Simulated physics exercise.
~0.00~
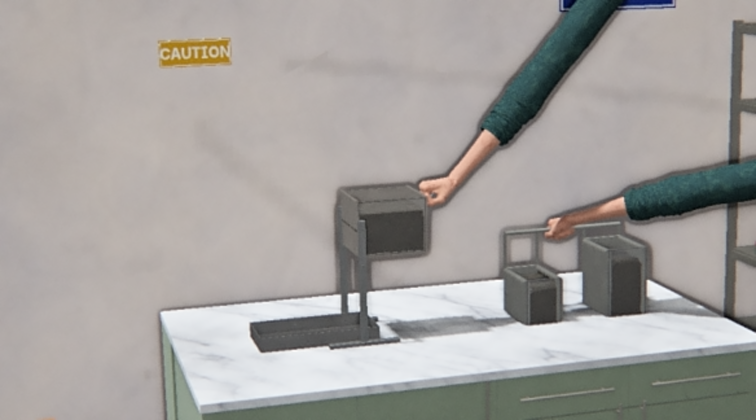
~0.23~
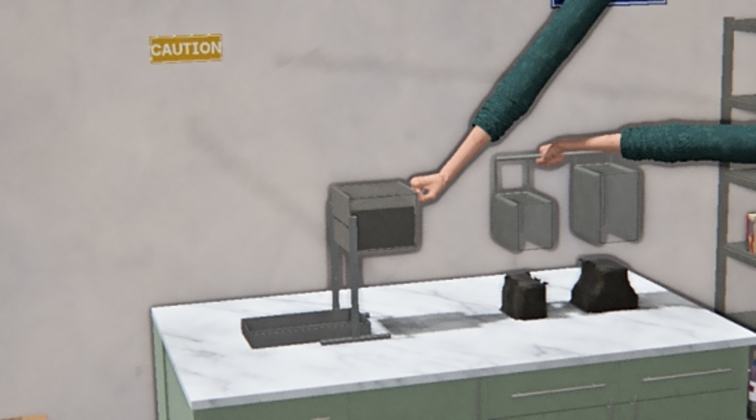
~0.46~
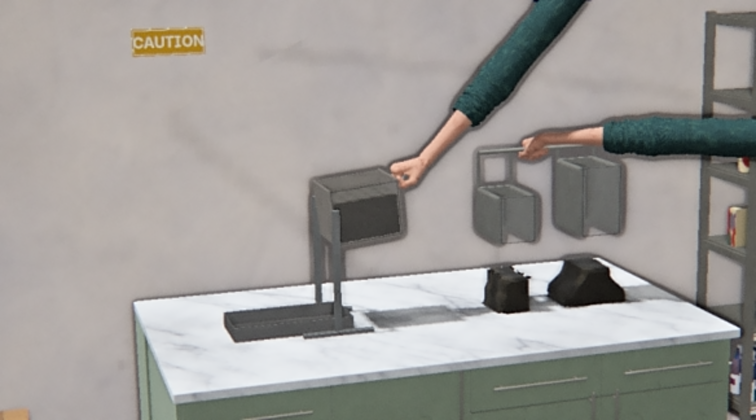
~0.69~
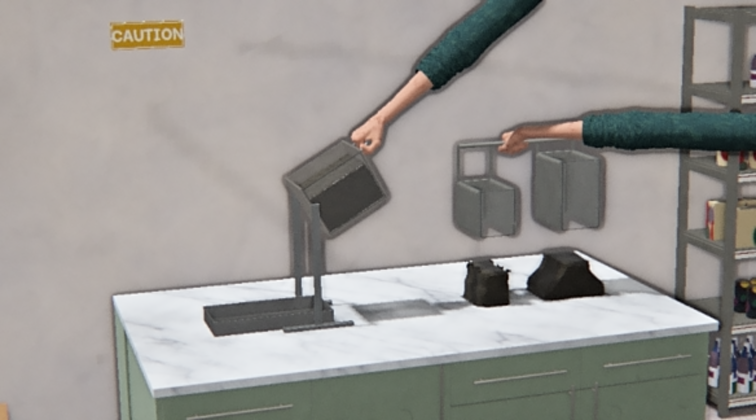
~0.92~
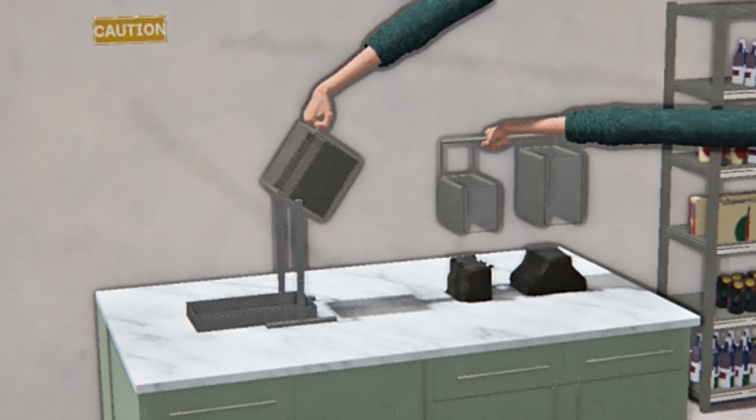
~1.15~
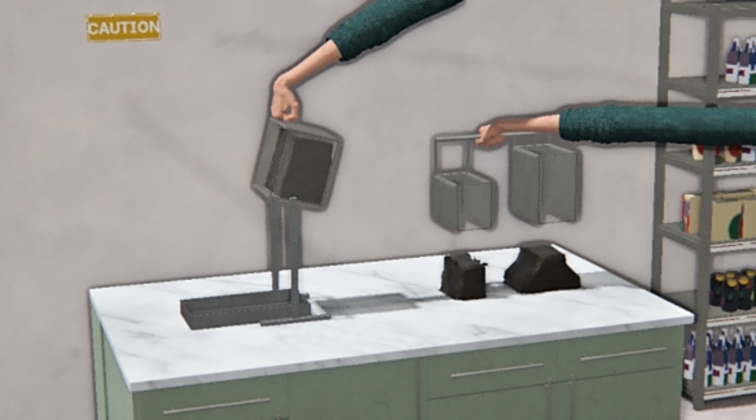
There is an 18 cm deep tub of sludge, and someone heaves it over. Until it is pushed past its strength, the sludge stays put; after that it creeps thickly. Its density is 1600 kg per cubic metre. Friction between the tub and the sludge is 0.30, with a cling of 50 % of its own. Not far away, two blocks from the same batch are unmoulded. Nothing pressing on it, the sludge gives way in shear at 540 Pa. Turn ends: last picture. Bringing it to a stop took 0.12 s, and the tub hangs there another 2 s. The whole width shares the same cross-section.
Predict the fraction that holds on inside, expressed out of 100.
Around 98 out of 100.
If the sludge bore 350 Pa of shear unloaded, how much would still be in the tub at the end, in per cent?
I'd expect about 65 percent.
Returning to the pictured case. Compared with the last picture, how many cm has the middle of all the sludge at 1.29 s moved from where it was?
Something like 2 cm, I'd say.
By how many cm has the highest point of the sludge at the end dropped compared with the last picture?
4 cm or so.
By 1.29 s, the tub is at 74 degrees and holds 100 %.
By 1.46 s, the tub is at 74 degrees and holds 99 %.
By 1.63 s, the tub is at 74 degrees and holds 98 %.
By 1.80 s, the tub is at 74 degrees and holds 98 %.
By 3.15 s, at the end, the tub is at 74 degrees and holds 98 %.
